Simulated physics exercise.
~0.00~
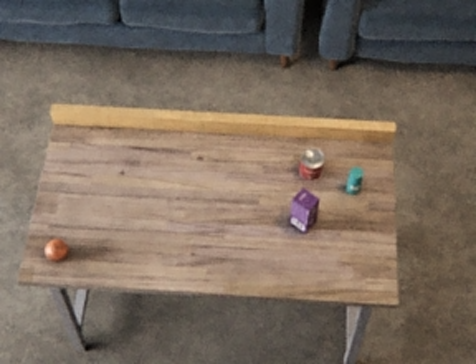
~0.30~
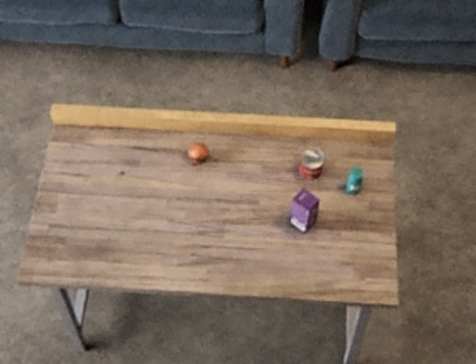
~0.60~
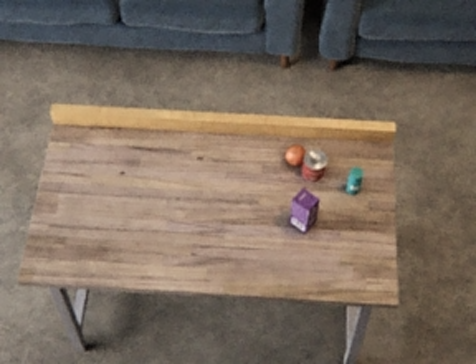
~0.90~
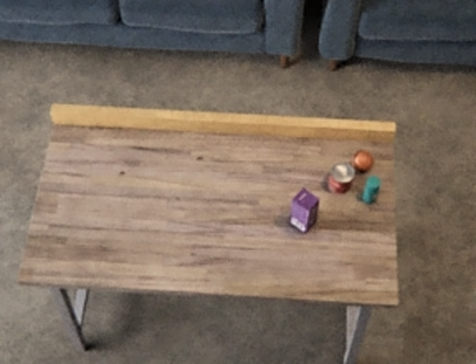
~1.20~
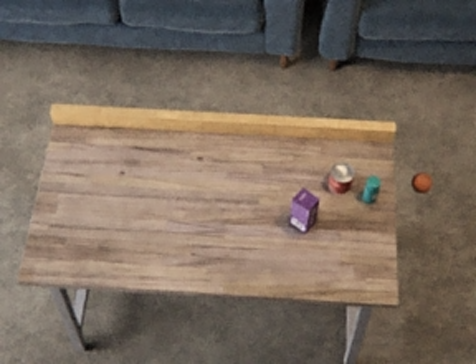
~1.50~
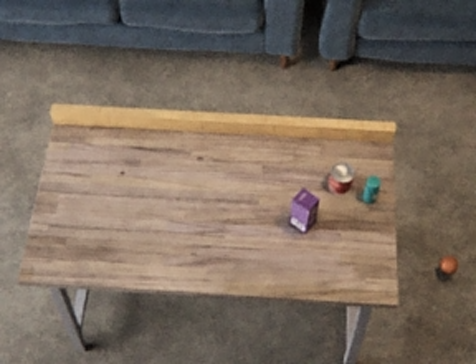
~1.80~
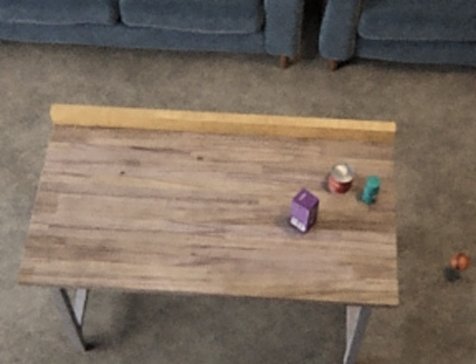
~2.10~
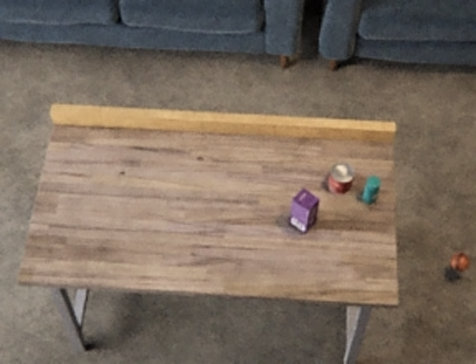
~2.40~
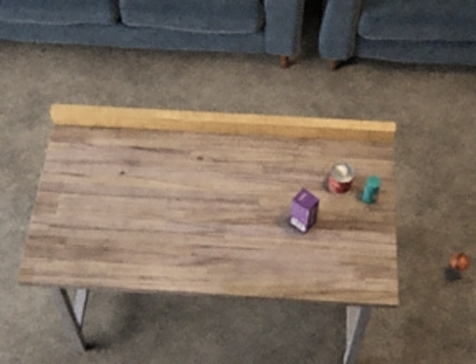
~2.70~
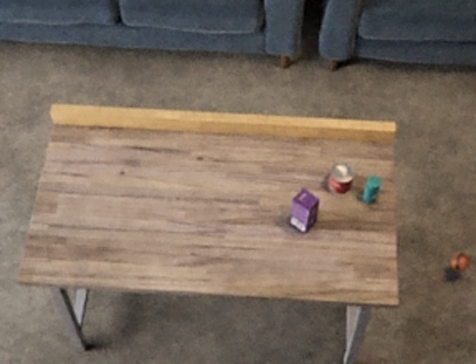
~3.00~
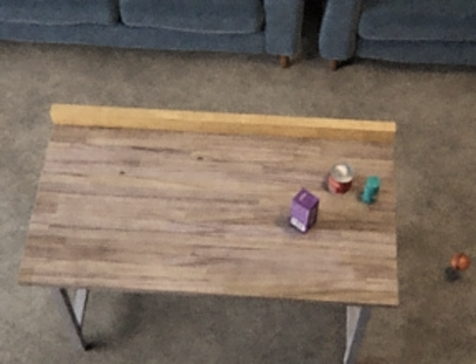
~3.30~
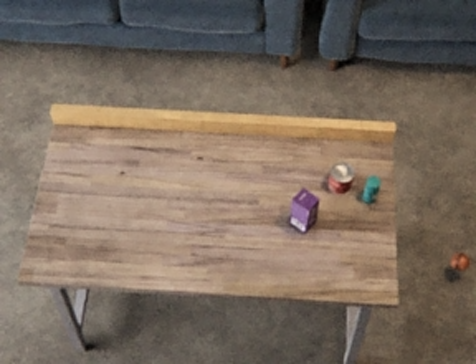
We see an orange ball roll across a wooden table toward the far rail, then reach a red tin near a turquoise shaker. Both shift slightly and stay upright while the purple carton keeps its place, and the ball drops off the right edge, ending on the carpet.
